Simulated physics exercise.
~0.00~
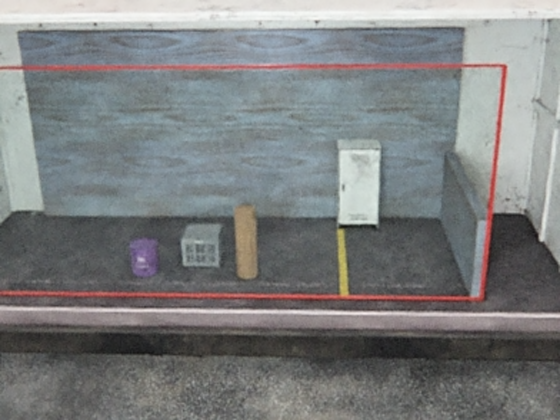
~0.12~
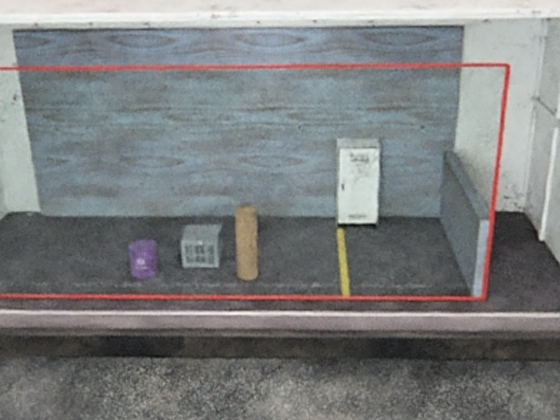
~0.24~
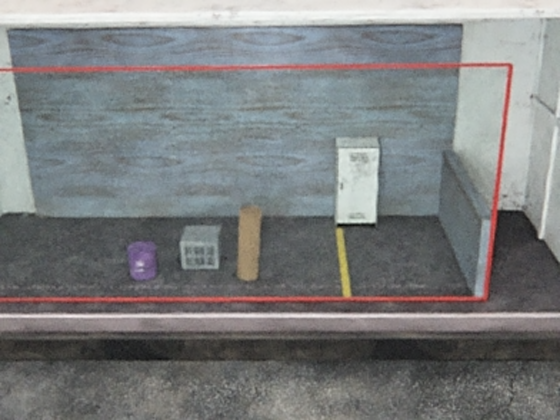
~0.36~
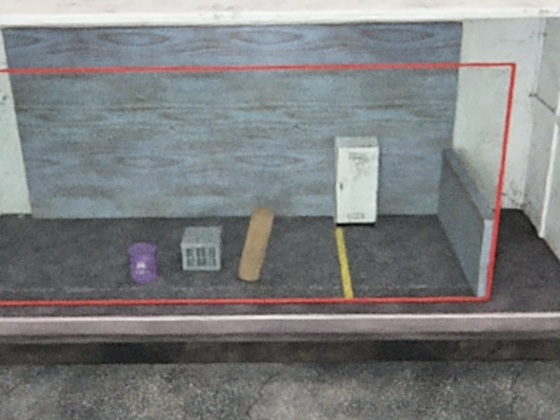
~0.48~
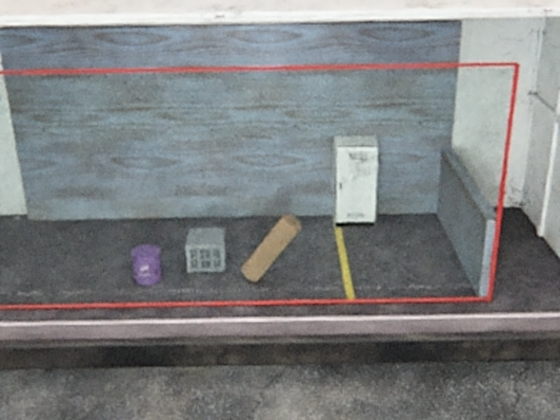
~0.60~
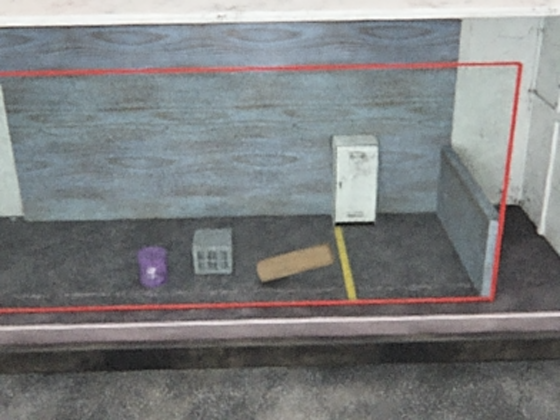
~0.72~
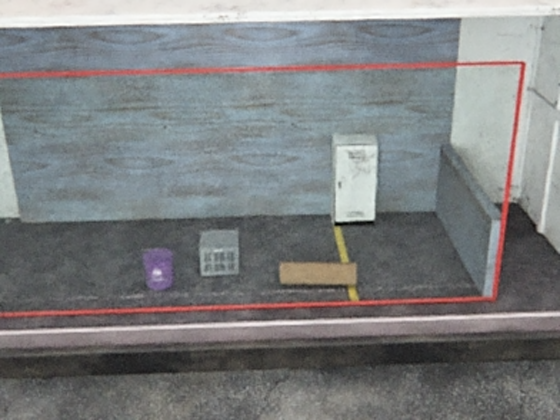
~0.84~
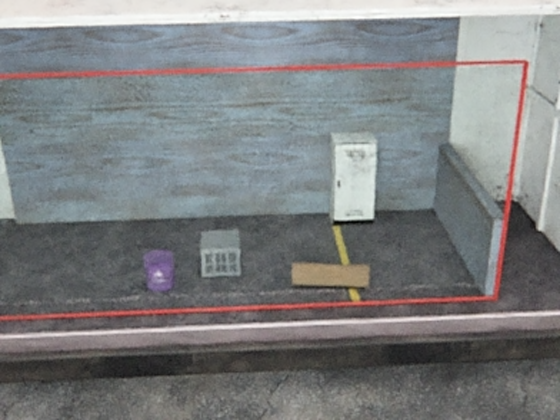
A brown roll topples right and slides, its middle resting just short of the yellow line.
